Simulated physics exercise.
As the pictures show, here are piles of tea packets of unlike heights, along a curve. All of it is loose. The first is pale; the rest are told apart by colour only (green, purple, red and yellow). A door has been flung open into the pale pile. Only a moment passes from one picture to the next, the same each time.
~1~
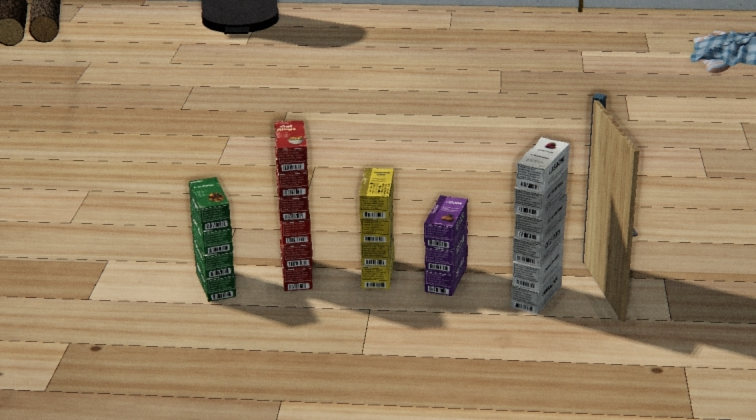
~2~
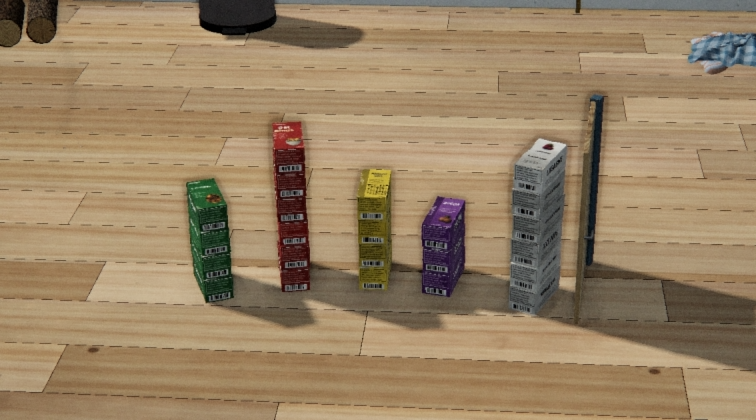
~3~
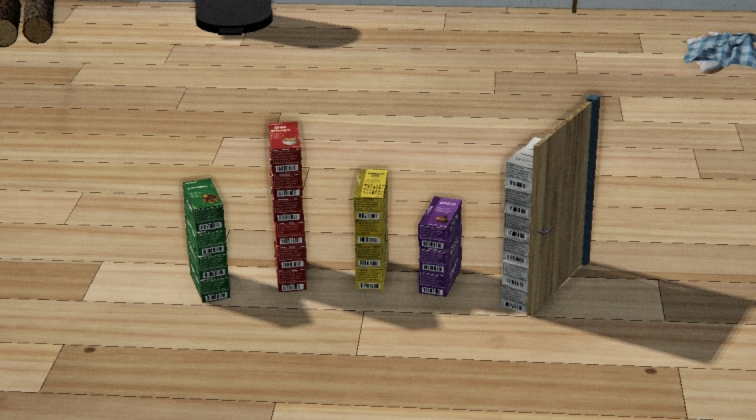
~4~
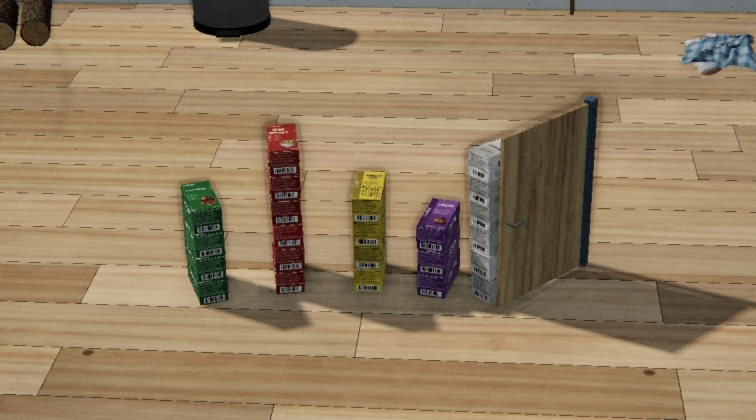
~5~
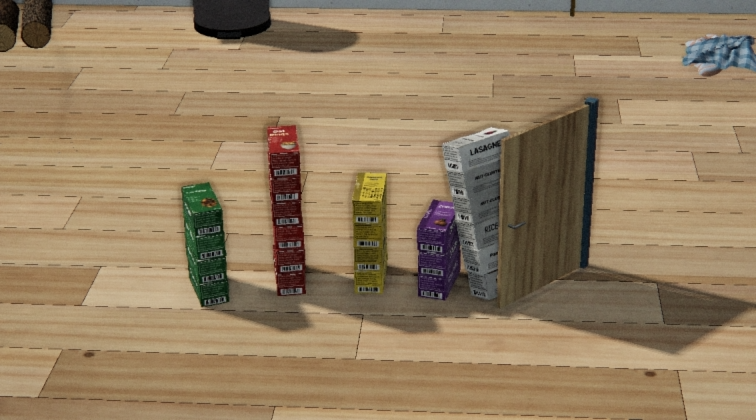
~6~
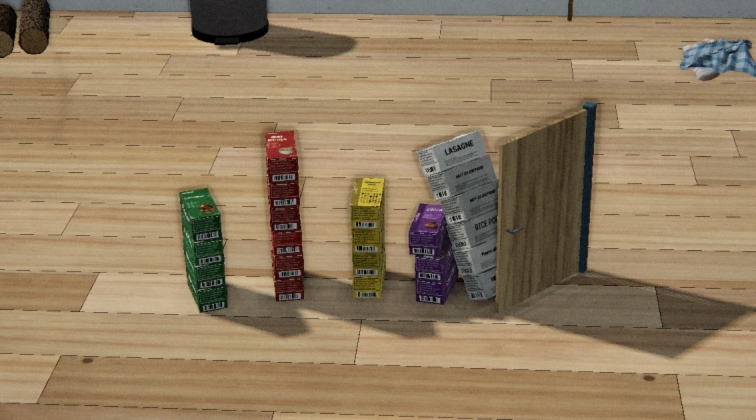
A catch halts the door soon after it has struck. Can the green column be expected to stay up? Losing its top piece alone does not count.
It mostly stays up.
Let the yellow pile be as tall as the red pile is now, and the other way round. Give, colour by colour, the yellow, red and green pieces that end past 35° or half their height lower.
The counts are yellow 0, red 0, green 0.
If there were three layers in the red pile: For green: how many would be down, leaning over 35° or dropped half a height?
Green 0.
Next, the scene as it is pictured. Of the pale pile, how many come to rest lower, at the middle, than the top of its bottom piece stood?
The count is 4.
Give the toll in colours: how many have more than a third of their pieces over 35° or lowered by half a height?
It comes to 0.
Shortly afterwards, 6 of the pale pile down; none of the 4 green packets down (0 of 17 in all colours); top green packet unmoved; top purple packet tilted barely.
Next, 6 of the pale pile down; none of the 4 green packets down (0 of 17 in all colours); top green packet unmoved; top purple packet tilted a little.
Some moments later, 6 of the pale pile down; none of the 4 green packets down (0 of 17 in all colours); top green packet unmoved; top purple packet tilted clearly.
In the end, 6 of the pale pile down; none of the 4 green packets down (0 of 17 in all colours); top green packet unmoved; top purple packet tilted clearly. From the last view, middles, top green packet near (200, 215), top purple packet near (401, 230).
